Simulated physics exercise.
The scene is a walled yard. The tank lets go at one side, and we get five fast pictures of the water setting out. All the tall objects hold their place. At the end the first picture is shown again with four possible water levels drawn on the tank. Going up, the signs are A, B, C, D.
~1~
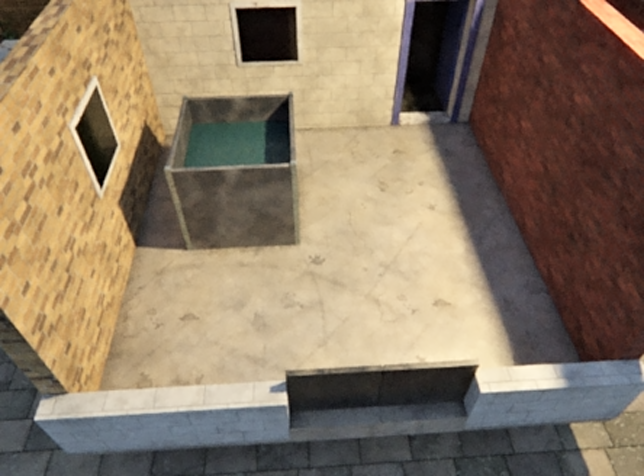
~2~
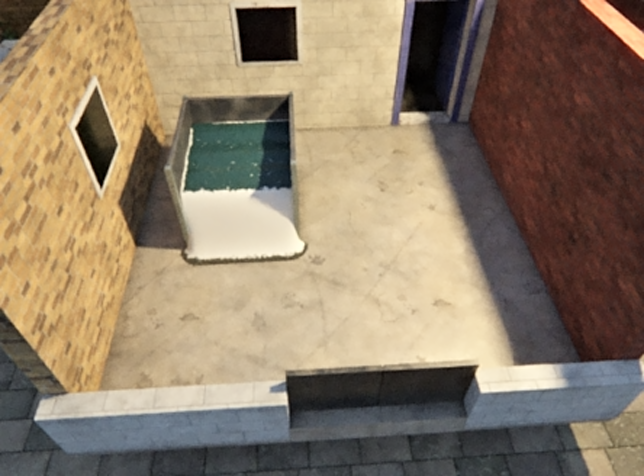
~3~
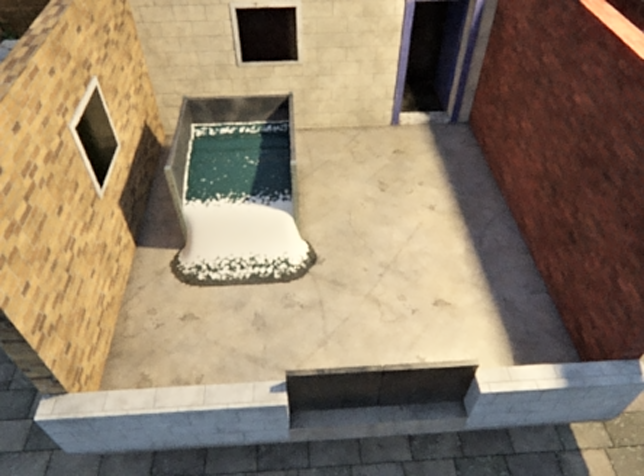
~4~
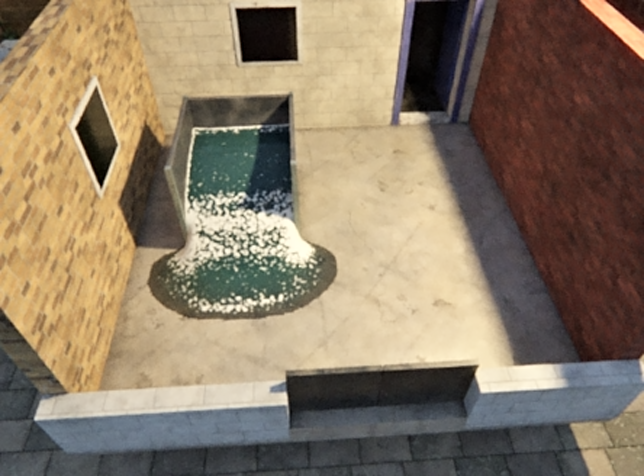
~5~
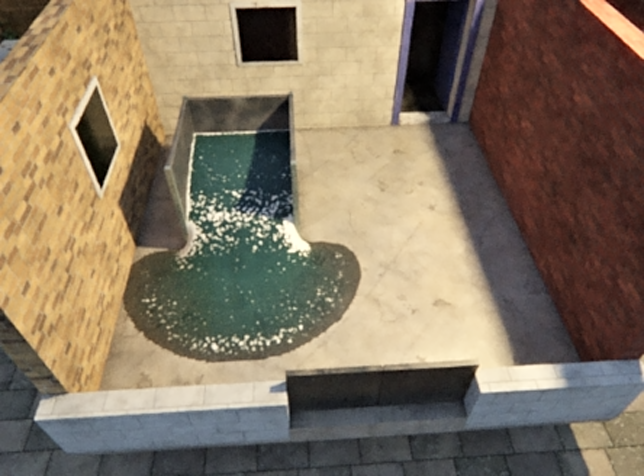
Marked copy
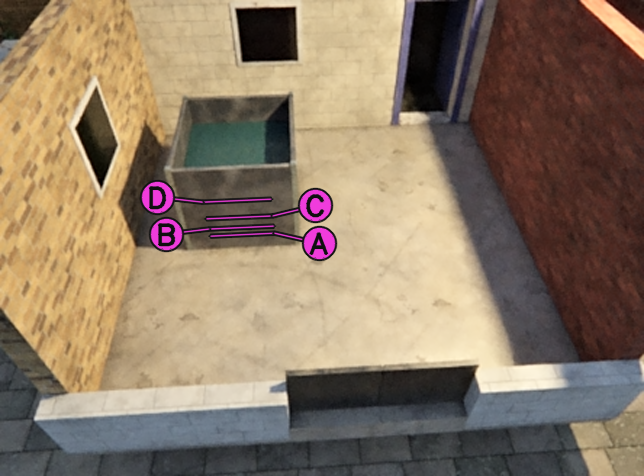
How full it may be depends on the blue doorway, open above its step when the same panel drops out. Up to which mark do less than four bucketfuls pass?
It is C.
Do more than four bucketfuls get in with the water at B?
No, that is safe.
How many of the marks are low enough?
Three.
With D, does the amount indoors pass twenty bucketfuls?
No, less.
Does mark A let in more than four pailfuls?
No, not at all.
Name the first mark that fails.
D it is.
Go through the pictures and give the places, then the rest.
Water in the tank at rest, its middle at (239, 153); foot of the blue doorway at (424, 123); shut gate at (381, 372), in the first picture.
In the second picture, 2 % of the ground under water, visible out to (303, 244).
In the third picture, 4 % of the ground under water, visible out to (309, 261).
In the fourth picture, 9 % of the ground under water, visible out to (297, 304).
In the fifth picture, 16 % of the ground under water, visible out to (175, 340).
In magenta, A at (242, 234); B at (241, 227); C at (239, 217); D at (236, 200); from the bottom up A, B, C, D.
If A is chosen, nothing gets over.
If B is chosen, nothing gets over.
If C is chosen, a splash gets over, under a bucket.
If D is chosen, about 8 bucketfuls get in.
